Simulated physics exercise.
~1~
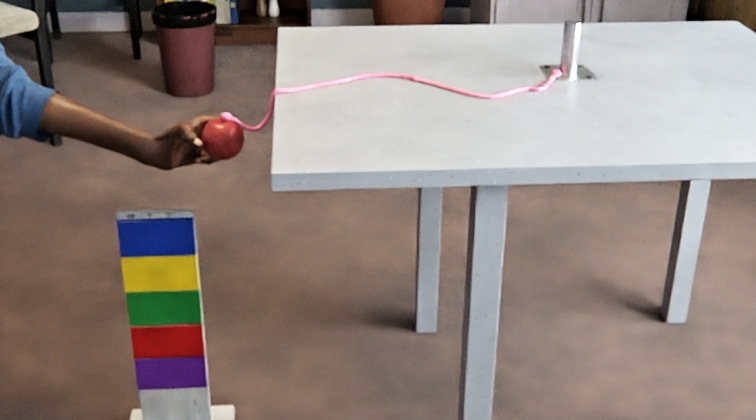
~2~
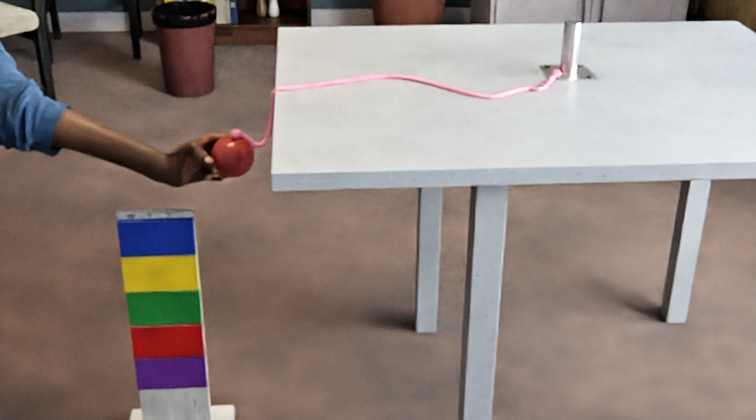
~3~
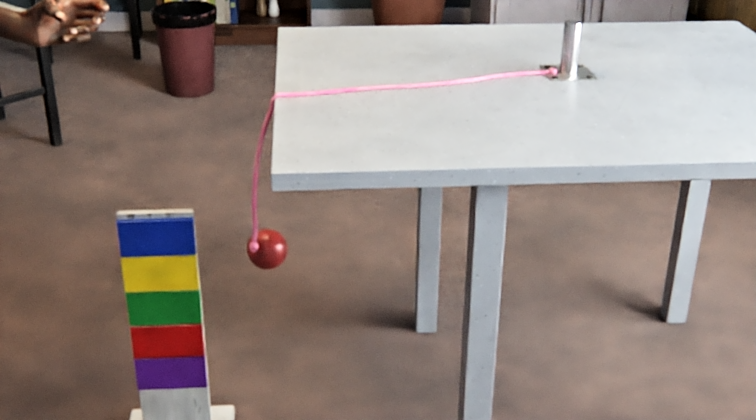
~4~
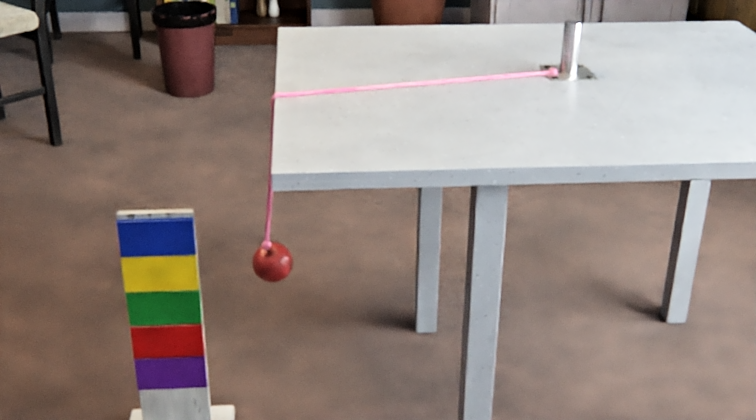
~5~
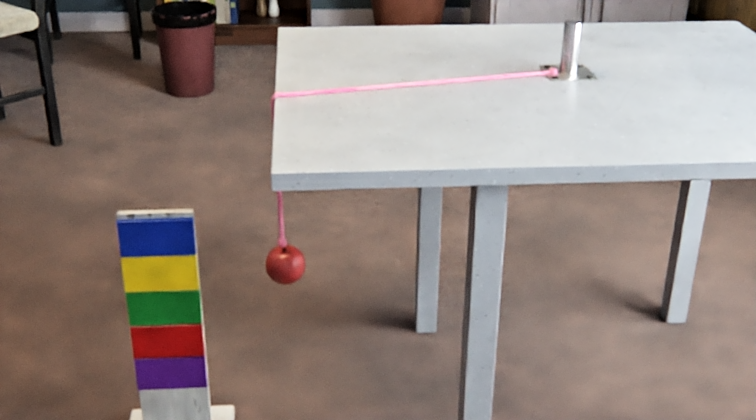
A red apple tied to a pink lead was held by a hand beside a grey table, then let go, and it dropped and swung slightly right below the table's edge, ending up hanging level with the yellow band on the colour scale.
